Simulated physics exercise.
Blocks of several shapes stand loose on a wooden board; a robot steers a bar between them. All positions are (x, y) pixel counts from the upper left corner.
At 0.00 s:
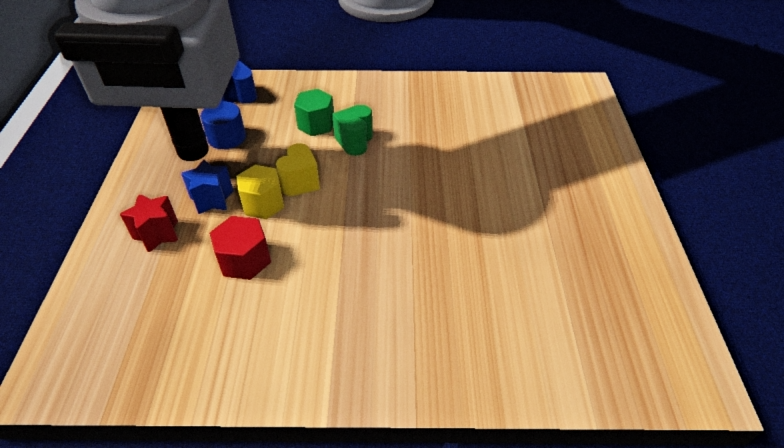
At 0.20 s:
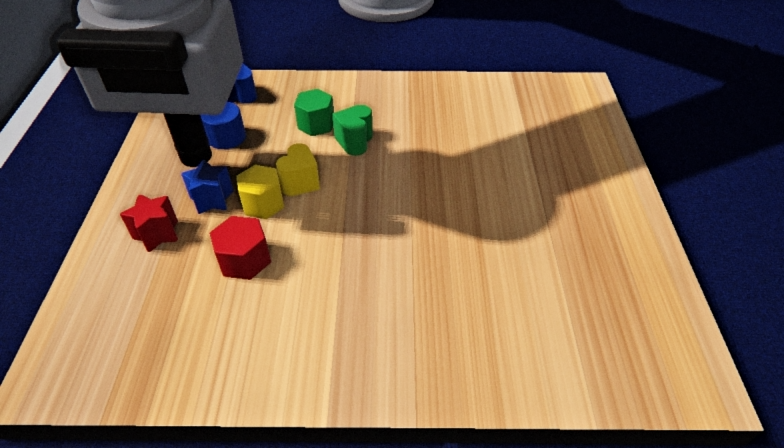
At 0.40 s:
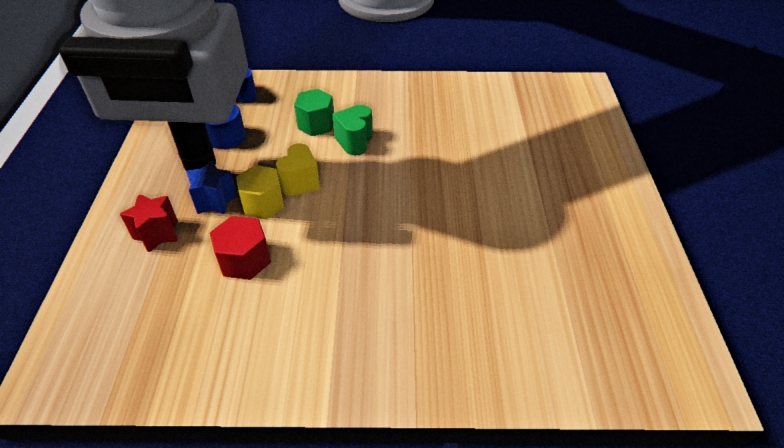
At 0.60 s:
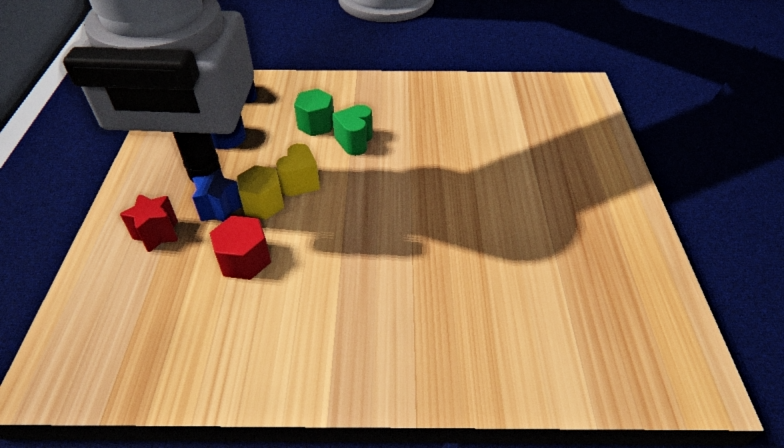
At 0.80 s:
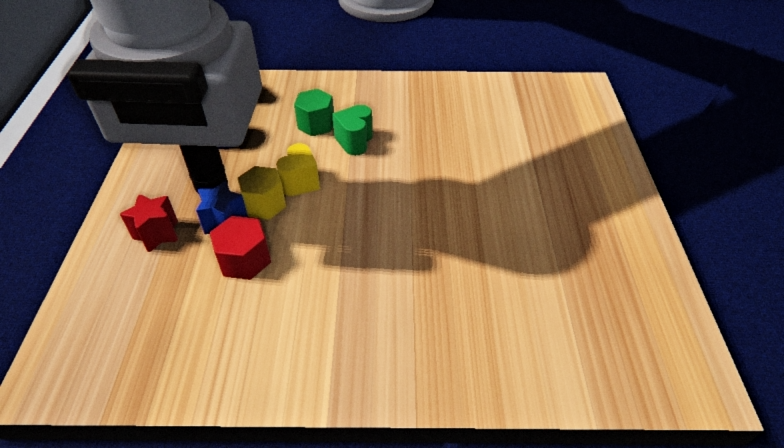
A robot arm's dark bar moves slowly toward the viewer and slightly right over a wooden board of red, blue, yellow and green blocks. It meets the blue star and pushes it a short way forward and right, into the narrow space beside the red hexagon and yellow hexagon.
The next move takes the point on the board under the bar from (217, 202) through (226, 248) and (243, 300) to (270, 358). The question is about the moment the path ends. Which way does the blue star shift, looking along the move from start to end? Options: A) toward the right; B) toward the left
It's A.
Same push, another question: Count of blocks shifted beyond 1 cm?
The answer will be two.
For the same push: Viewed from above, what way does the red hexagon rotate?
Its rotation is counterclockwise.
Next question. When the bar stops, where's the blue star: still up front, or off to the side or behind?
It is no longer ahead.
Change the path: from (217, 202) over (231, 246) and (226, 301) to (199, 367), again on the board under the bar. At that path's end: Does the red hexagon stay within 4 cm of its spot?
No, that is not how it ends up.
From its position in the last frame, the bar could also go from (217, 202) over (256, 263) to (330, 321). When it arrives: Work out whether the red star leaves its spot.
It gets no push and keeps its place.
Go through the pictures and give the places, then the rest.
In the first frame, tip of the bar at (194, 152), middles of tops, blue star at (204, 174), red hexagon at (237, 234), yellow hexagon at (258, 179).
In the second frame, bar at (197, 158), nothing pushed.
In the third frame, bar at (201, 165), blue star at (207, 175).
In the fourth frame, bar at (206, 175), blue star at (212, 184).
In the fifth frame, bar at (212, 187), blue star at (217, 197), red hexagon at (237, 234), yellow hexagon at (259, 179).
What follows on the original path. One third of the way, bar at (221, 233); blue star at (219, 250), turned 15° clockwise; red hexagon at (254, 270), turned 40° anticlockwise.
Two thirds of the way, bar at (238, 286); blue star at (233, 308), turned 20° clockwise; red hexagon at (286, 320), turned 80° anticlockwise.
At the end, bar at (265, 344); blue star at (229, 363), turned 70° clockwise; red hexagon at (315, 343), turned 125° anticlockwise; yellow hexagon unmoved.
